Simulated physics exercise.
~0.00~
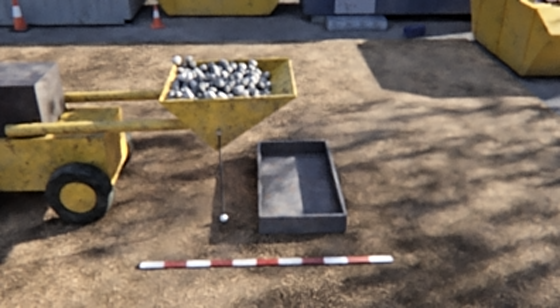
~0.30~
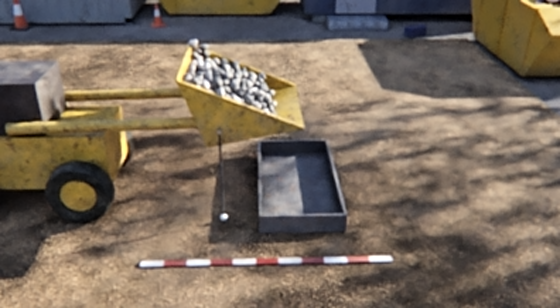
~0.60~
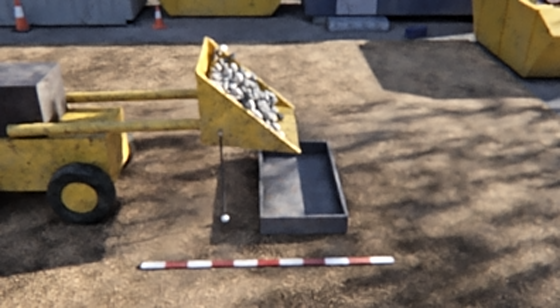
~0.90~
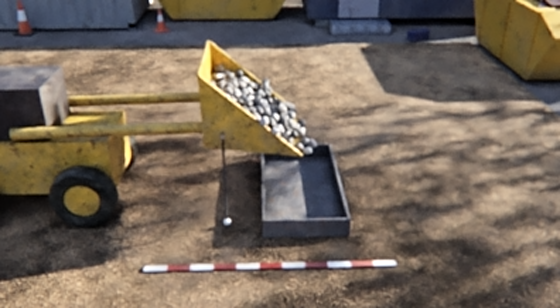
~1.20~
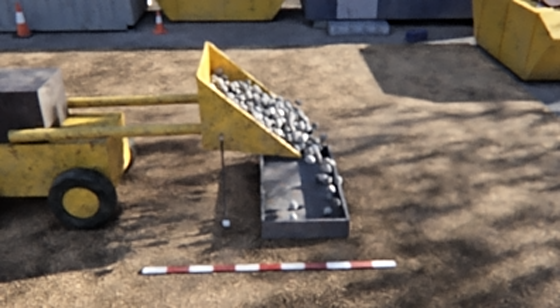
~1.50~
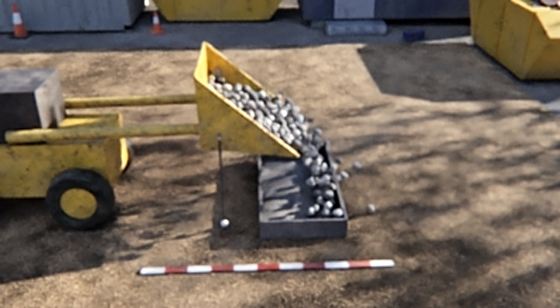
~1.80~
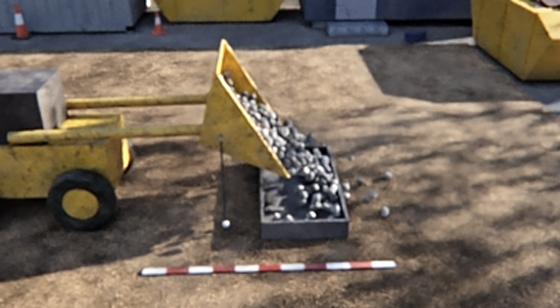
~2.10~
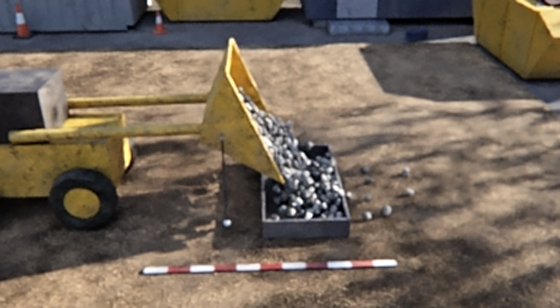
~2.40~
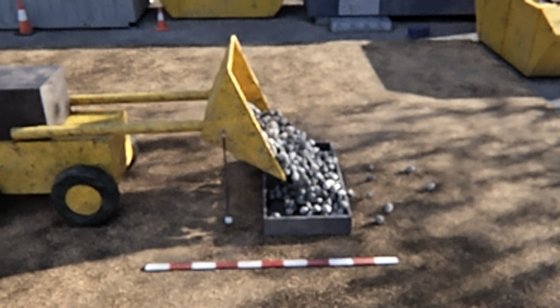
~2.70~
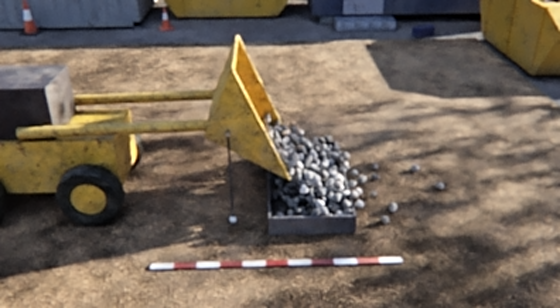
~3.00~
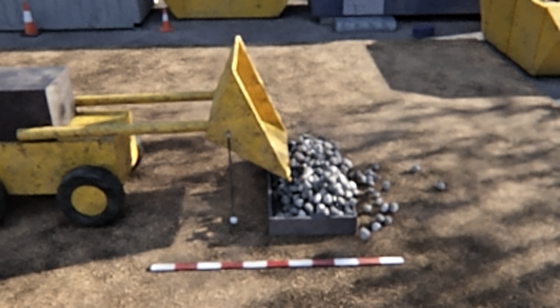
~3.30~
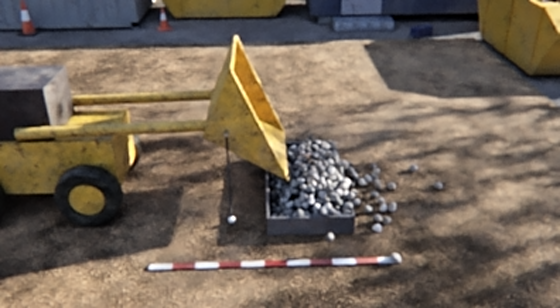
A yellow loader's bucket full of grey stones tipped to the right in stages, and the stones slid down into a low grey bin until they heaped above its rim, a few rolling onto the dirt beside it, leaving the bucket empty.
